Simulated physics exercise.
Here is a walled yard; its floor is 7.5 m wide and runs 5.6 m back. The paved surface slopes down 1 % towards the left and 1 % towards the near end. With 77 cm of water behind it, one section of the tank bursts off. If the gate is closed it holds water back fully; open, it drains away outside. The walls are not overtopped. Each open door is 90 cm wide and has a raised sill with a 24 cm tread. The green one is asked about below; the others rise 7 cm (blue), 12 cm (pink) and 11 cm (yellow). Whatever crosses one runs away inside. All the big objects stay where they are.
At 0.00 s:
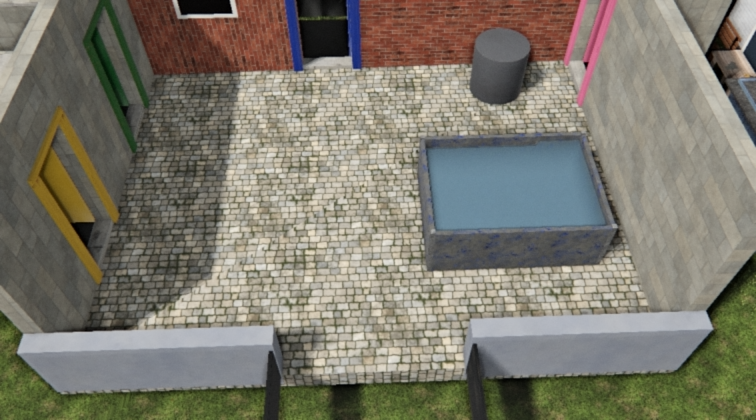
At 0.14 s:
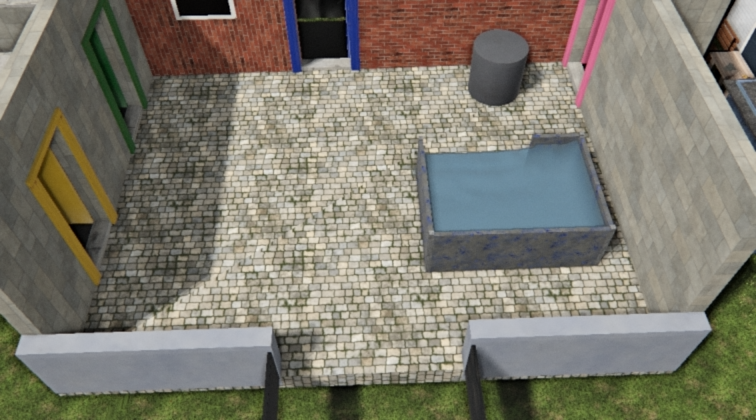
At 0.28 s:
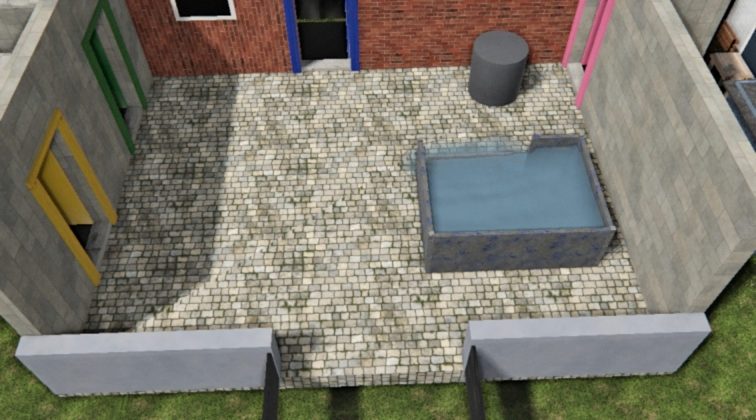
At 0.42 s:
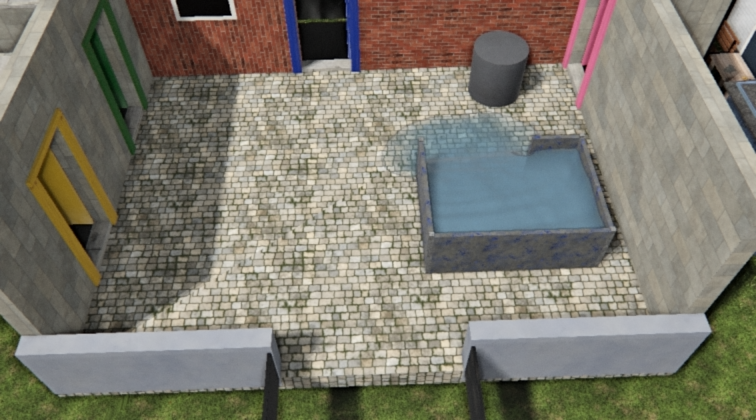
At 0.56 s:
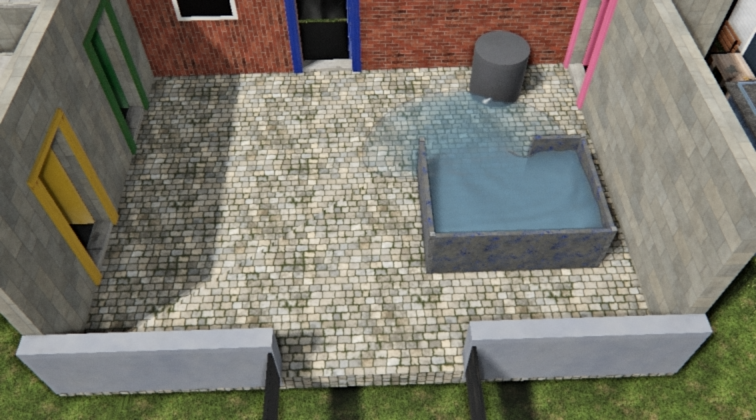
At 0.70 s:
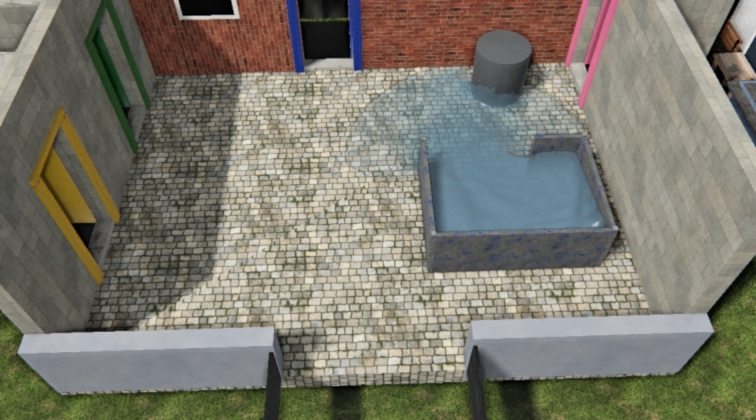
Water burst out through the far side of a stone tank in a walled, paved yard, then spread in a widening sheet over the cobbles, back around the grey cylinder and out to the left.
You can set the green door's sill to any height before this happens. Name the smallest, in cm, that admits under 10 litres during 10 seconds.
Close to 22 cm is just enough.
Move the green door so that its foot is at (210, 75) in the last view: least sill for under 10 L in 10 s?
About 13.0 cm.
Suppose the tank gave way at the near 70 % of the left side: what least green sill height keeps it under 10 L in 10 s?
Then roughly 14.0 cm.
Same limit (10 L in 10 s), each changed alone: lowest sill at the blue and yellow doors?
About 18 cm at blue and 6.0 cm at yellow.
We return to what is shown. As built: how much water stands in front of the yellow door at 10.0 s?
Some 7.5 cm.
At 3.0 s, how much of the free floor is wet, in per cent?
Near 45 per cent is wet.
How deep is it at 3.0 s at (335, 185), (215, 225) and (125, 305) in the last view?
Roughly 0, 0 and 0 cm, in turn.
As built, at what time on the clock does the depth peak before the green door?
At about 3.6 s.
After 1.4 s water covers 25 % of the floor, deepest (50 cm) near (415, 74); it has not reached the green door.
After 3.0 s water covers 45 % of the floor, deepest (36 cm) near (167, 76); 21 cm at the green door, 6 litres in over its 11 cm sill.
After 10.0 s water covers 100 % of the floor, deepest (18 cm) near (77, 366); 11 cm at the green door, 152 litres in over its 11 cm sill.
At the green door as built, the water arrived by 2.7 s and peaked near 26 cm at 3.6 s.
With a sill of 19 cm, 27 litres would have come in within the 10 s; with 25.5 cm, 3 litres. So under 10 litres takes about 22 cm.
